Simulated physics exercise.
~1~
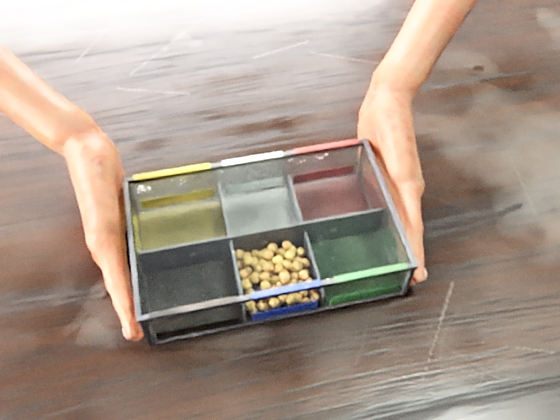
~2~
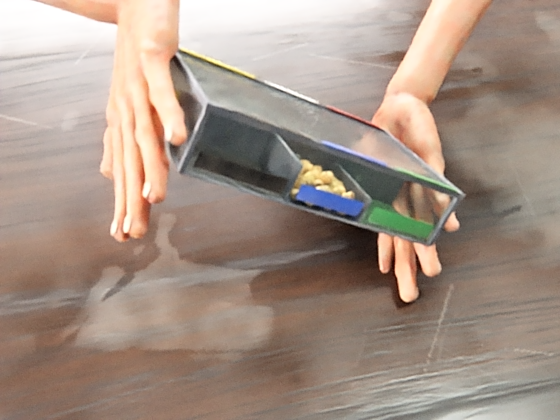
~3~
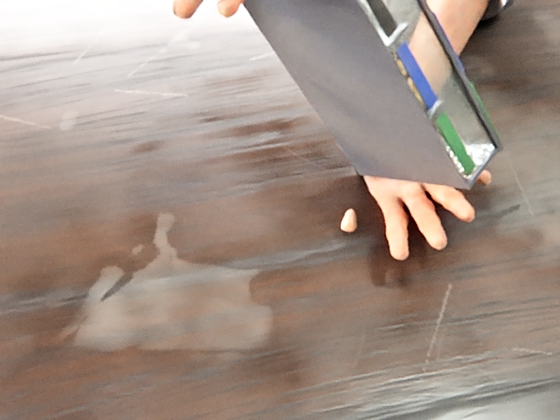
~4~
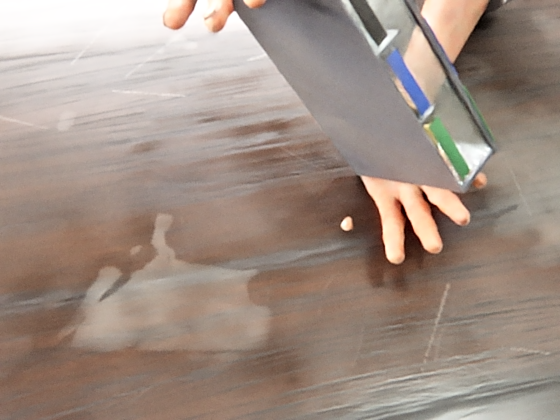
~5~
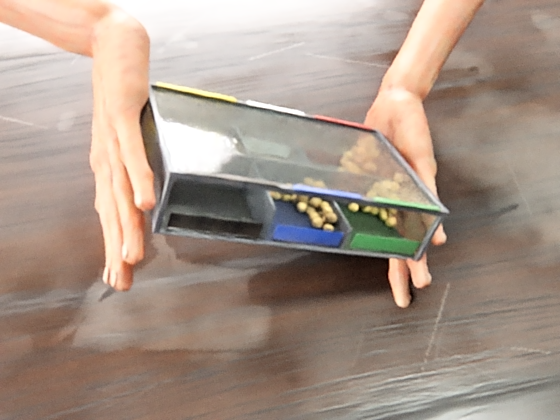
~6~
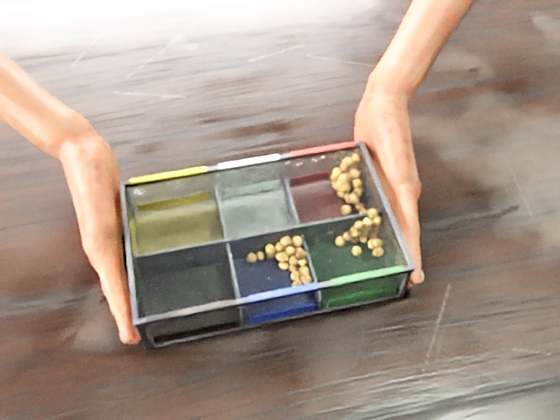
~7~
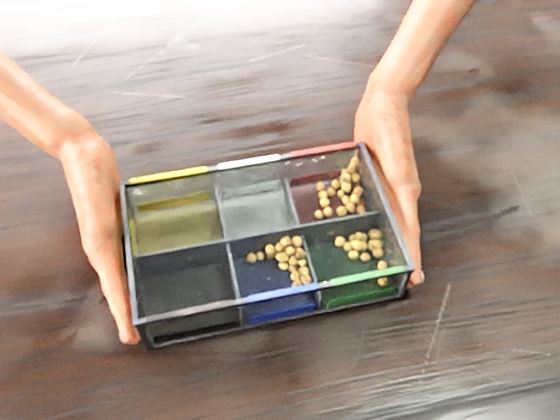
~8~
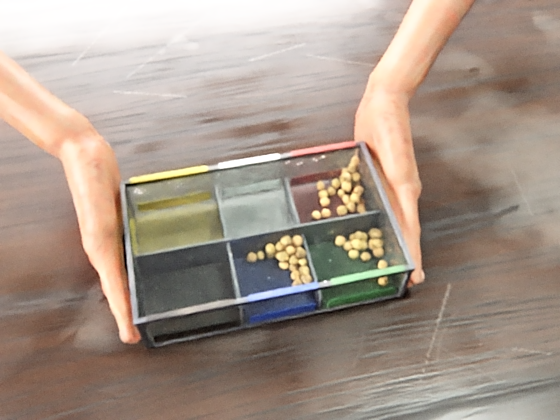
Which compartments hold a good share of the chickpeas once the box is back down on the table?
The red, blue and green compartments each end up with a good share of the chickpeas, while the yellow, white and black ones are left empty.
A lidded, divided box with dried chickpeas in its blue compartment was lifted by two hands, tipped steeply toward the right, held there briefly and lowered flat again, leaving the chickpeas spread among the blue, green and red compartments.
